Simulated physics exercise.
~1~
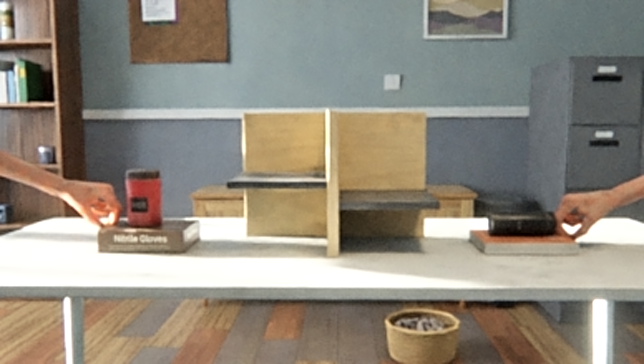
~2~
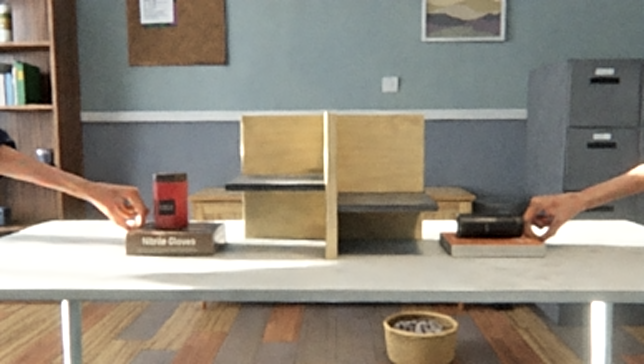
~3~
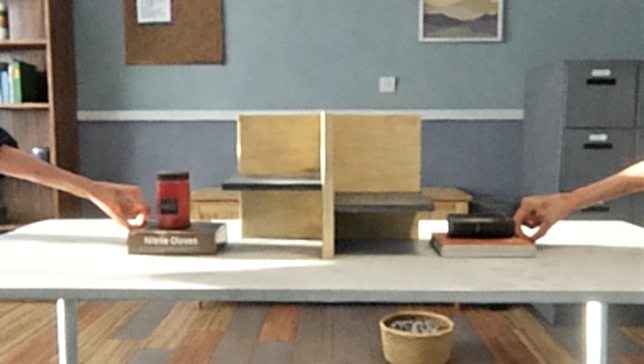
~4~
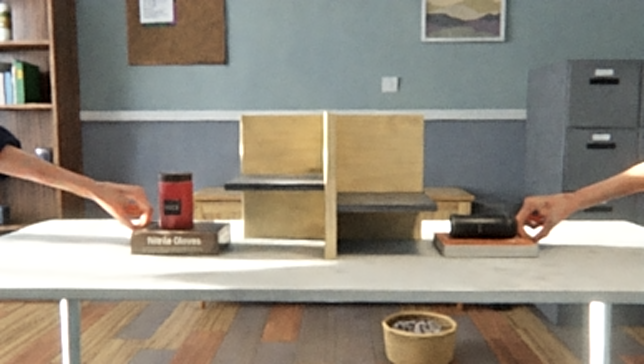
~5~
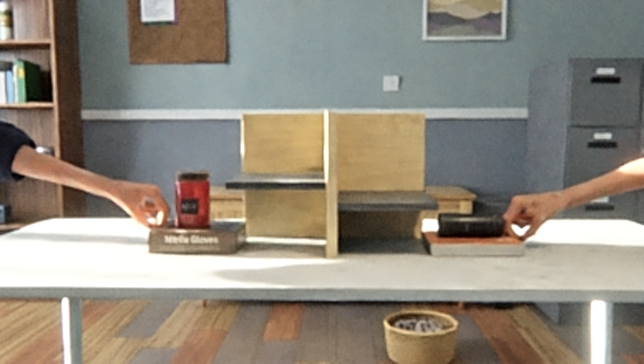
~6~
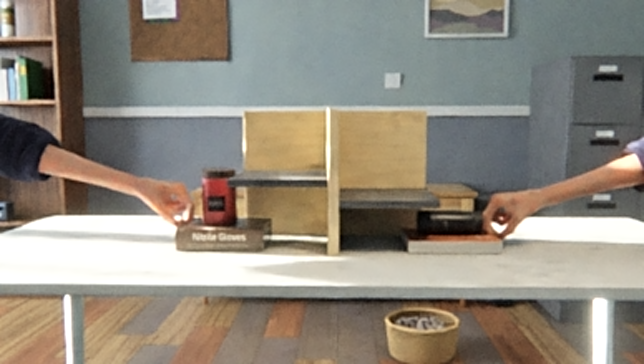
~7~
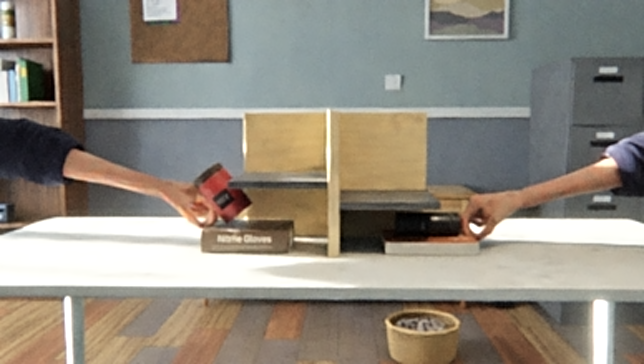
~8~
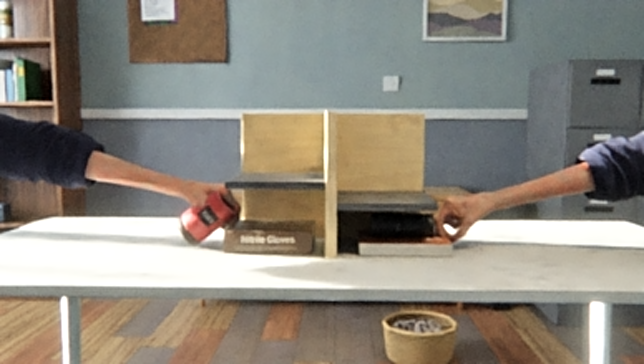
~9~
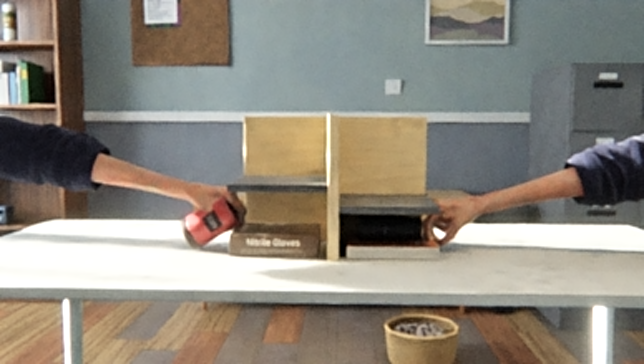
A red jar standing on a brown box and a black cylinder lying on an orange book are pushed by two hands from opposite ends of a pale table, seen from the front by a slightly swaying camera. Between them stands a wooden divider with a low dark shelf on each side, the left one higher. The box slides right and the book slides left. The jar tips back at the left shelf's edge, then drops off the box toward the hand. The cylinder passes under the right shelf on its book. Finally the box sits under its shelf, the jar tilted outside beside it.
